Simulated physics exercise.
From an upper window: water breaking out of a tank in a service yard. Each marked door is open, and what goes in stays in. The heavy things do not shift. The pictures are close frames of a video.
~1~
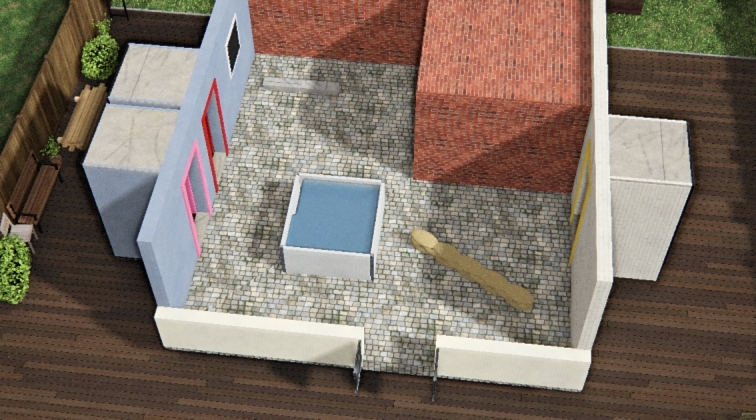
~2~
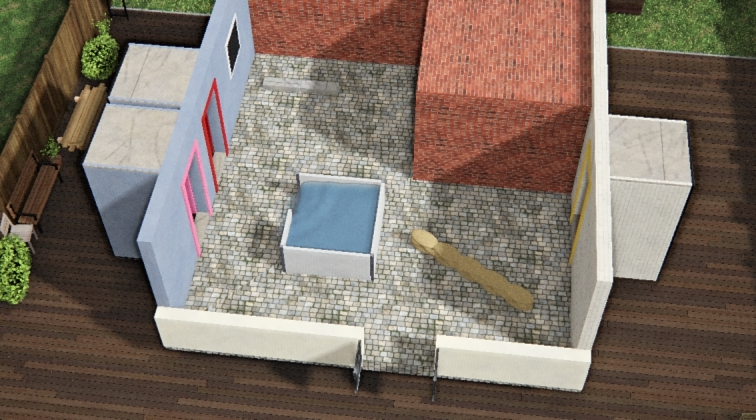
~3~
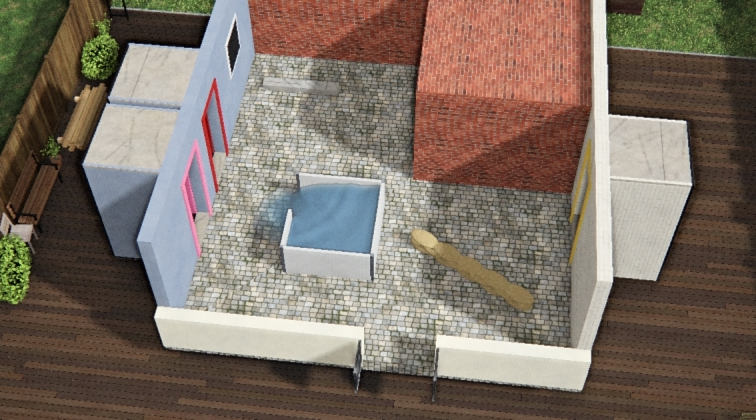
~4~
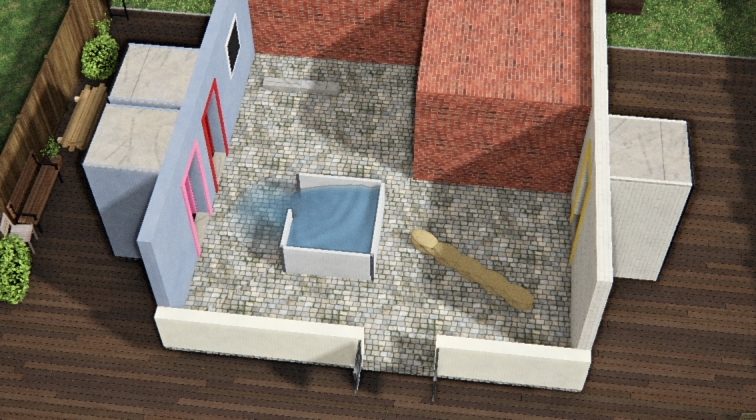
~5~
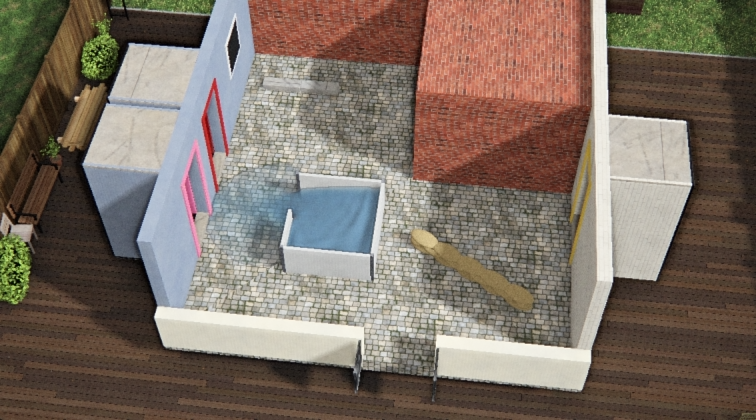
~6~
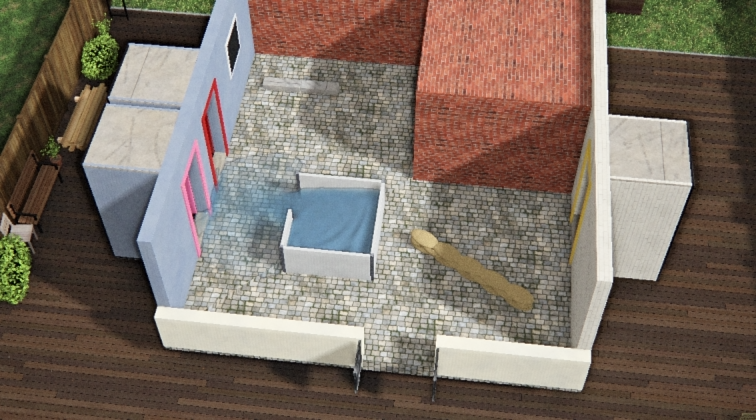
Water pouring from the left side of a white-walled tank and spreading across cobbled paving in a walled yard.
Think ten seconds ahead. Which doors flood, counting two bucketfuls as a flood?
The yellow door holds within the limit; the pink door floods; the red door floods.
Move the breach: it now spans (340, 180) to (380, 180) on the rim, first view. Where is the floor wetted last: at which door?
The pink-painted one.
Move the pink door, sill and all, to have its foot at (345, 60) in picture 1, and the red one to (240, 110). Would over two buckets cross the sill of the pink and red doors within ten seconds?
Then: The pink door is under; the red door stays under.
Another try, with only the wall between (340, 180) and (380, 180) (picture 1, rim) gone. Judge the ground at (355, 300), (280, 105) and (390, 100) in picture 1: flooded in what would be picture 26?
One after the other: No water, wet, under water.
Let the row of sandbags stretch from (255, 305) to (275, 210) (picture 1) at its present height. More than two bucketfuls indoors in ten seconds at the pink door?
My reading: The pink one stays under.
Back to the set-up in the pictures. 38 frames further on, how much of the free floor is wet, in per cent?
Roughly 65 per cent.
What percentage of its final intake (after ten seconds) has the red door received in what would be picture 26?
I make it 85 per cent.
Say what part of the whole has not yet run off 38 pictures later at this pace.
Close to 82 %.
A moment on, water covers 15 % of the floor; the yellow door not reached, the pink door over two buckets in, the red door over two buckets in.
Next, water covers 20 % of the floor; the yellow door not reached, the pink door far over two buckets in, the red door far over two buckets in.
Then, water covers 35 % of the floor; the yellow door not reached, the pink door far over two buckets in, the red door far over two buckets in.
Later, water covers 65 % of the floor; the yellow door not reached, the pink door far over two buckets in, the red door far over two buckets in.
In the end, water covers 80 % of the floor; the yellow door not reached, the pink door far over two buckets in, the red door far over two buckets in.
